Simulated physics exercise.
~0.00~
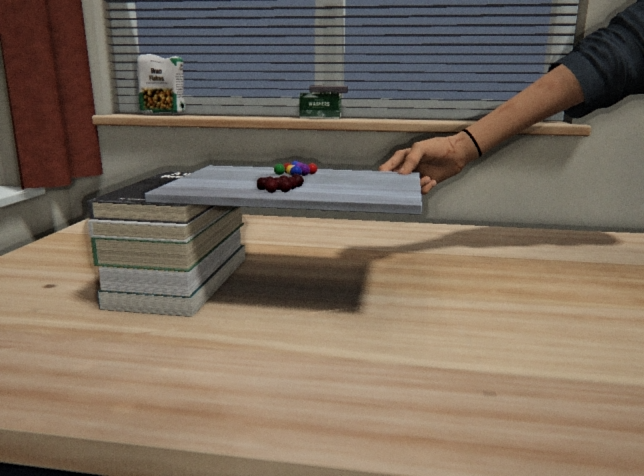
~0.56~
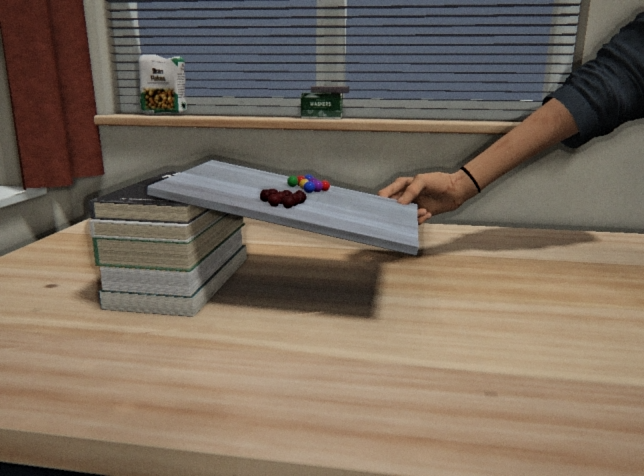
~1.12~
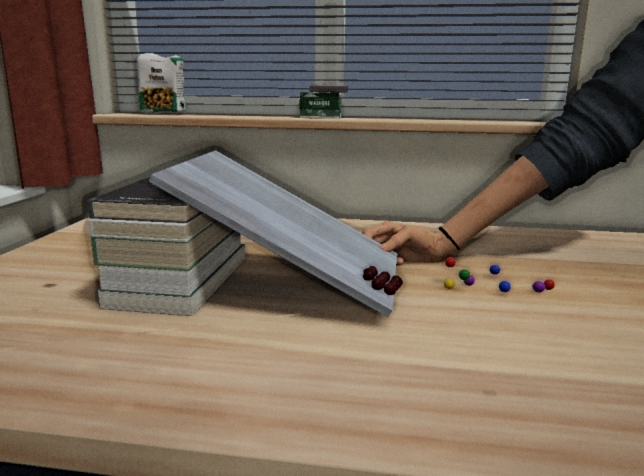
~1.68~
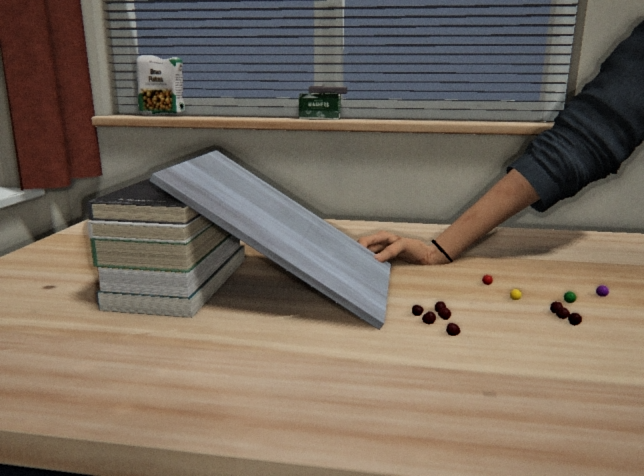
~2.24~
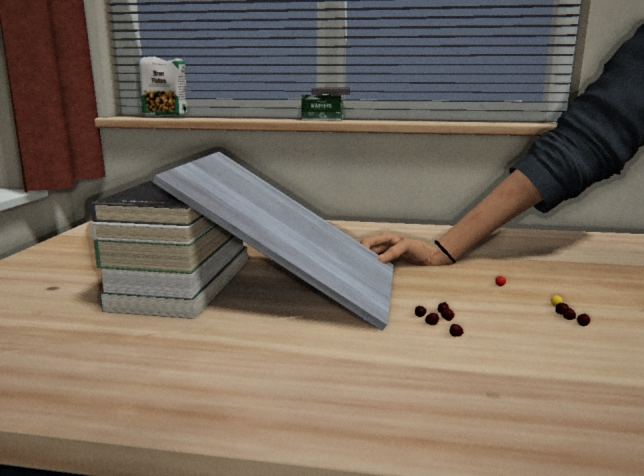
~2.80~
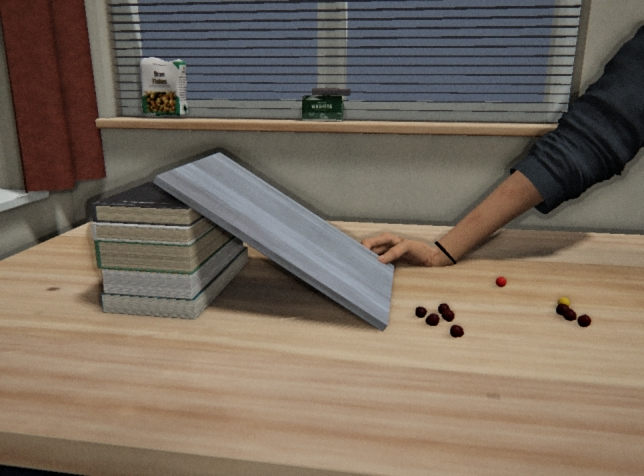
A hand in a dark sleeve reaches in from the right, holding up the free end of a grey board whose other end rests on a stack of books at the left of a wooden table, seen from the front in a slightly swaying view before a window with blinds. Dark red balls sit on the near side of the board, with small multicoloured balls behind them. The hand lowers the board, and the coloured balls roll off first toward the right. The dark ones follow as it reaches the table. Finally, the dark balls rest in two clusters, while only a red and a yellow one remain visible from the farther-travelling coloured group.
